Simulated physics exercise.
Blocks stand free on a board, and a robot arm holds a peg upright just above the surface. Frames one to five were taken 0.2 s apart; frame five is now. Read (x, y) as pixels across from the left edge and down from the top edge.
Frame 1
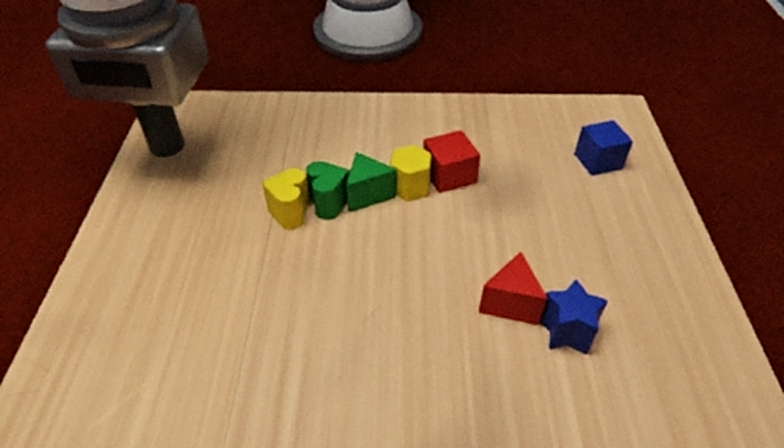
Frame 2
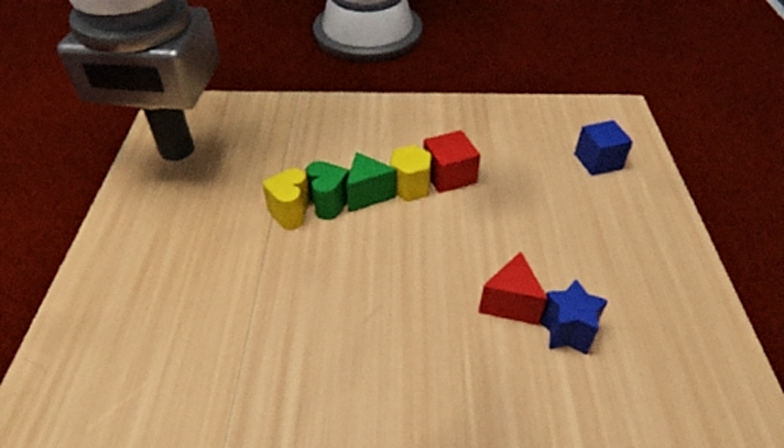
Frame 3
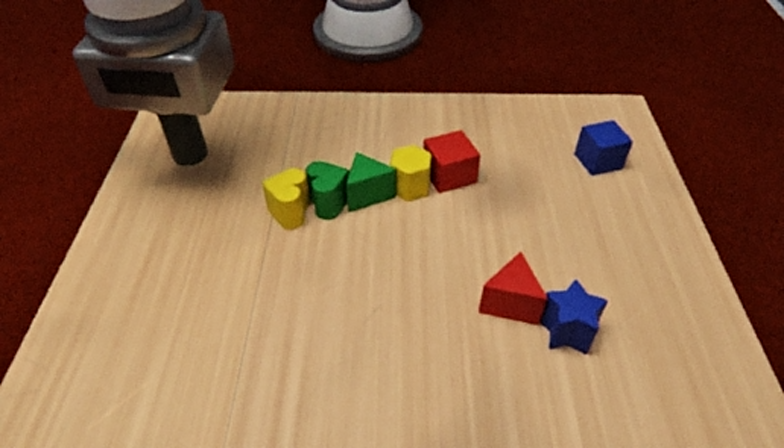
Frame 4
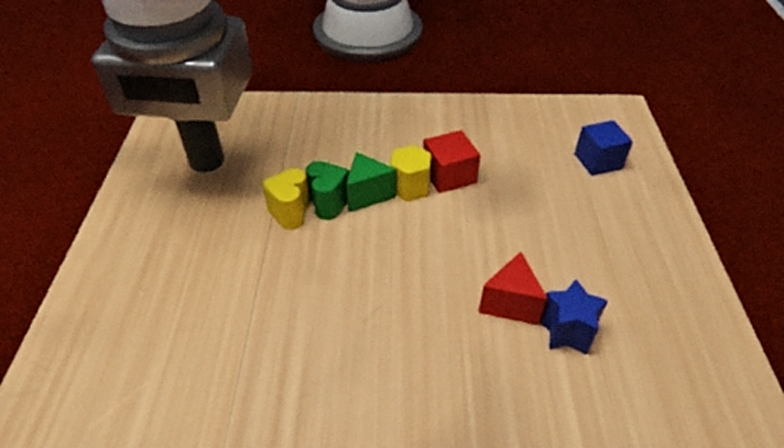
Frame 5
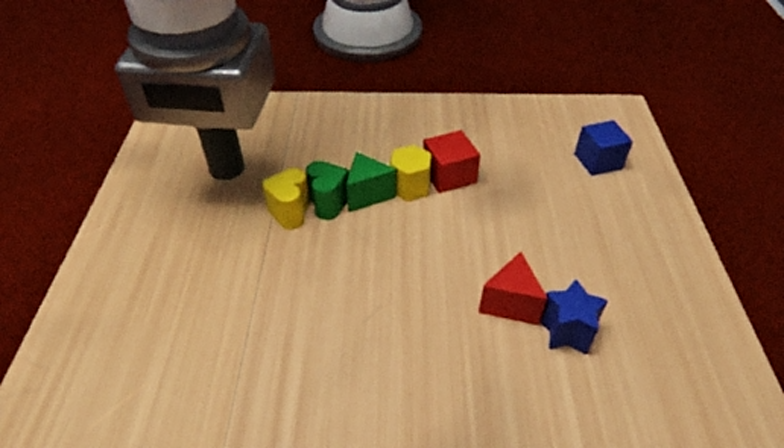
A robot arm holding a dark peg moved slowly rightward and slightly nearer over a wooden board, closing in on the yellow heart at the left of a row of five blocks, while every block stayed still.
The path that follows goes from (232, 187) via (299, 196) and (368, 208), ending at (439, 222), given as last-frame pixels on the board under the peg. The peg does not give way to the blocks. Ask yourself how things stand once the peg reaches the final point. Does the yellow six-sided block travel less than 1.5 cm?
Yes, that is what happens.
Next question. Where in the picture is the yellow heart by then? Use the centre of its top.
The middle of its upper face should be somewhere near (304, 196).
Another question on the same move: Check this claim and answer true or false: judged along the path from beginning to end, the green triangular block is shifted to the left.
False - the claim does not hold.
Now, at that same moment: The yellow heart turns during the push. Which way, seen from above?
Clockwise, from overhead.
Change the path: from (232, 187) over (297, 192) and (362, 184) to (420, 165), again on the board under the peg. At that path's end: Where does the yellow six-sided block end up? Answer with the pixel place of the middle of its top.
If I read the scene right, the answer is (442, 157).
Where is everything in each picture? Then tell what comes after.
In the first picture, lower end of the peg at (167, 147), tops of blocks, yellow heart at (286, 183), green heart at (326, 174), green triangular block at (366, 167), yellow six-sided block at (411, 158).
In the second picture, peg at (177, 150), blocks as before.
In the third picture, peg at (191, 155), blocks as before.
In the fourth picture, peg at (207, 161), blocks as before.
In the fifth picture, peg at (227, 169), yellow heart at (286, 183), green heart at (326, 174), green triangular block at (366, 167), yellow six-sided block at (411, 158).
What follows on the original path. One third of the way, peg at (298, 178); yellow heart at (296, 193), turned 20° clockwise; green heart at (335, 176); green triangular block at (374, 168).
Two thirds of the way, peg at (369, 190); yellow heart at (304, 196), turned 50° clockwise; green heart at (392, 201), turned 55° clockwise; green triangular block at (425, 188), turned 30° anticlockwise; yellow six-sided block at (414, 157).
At the end, peg at (440, 205); yellow heart at (304, 196), turned 50° clockwise; green heart at (422, 216), turned 135° clockwise; green triangular block at (488, 199), turned 45° anticlockwise; yellow six-sided block at (414, 157).
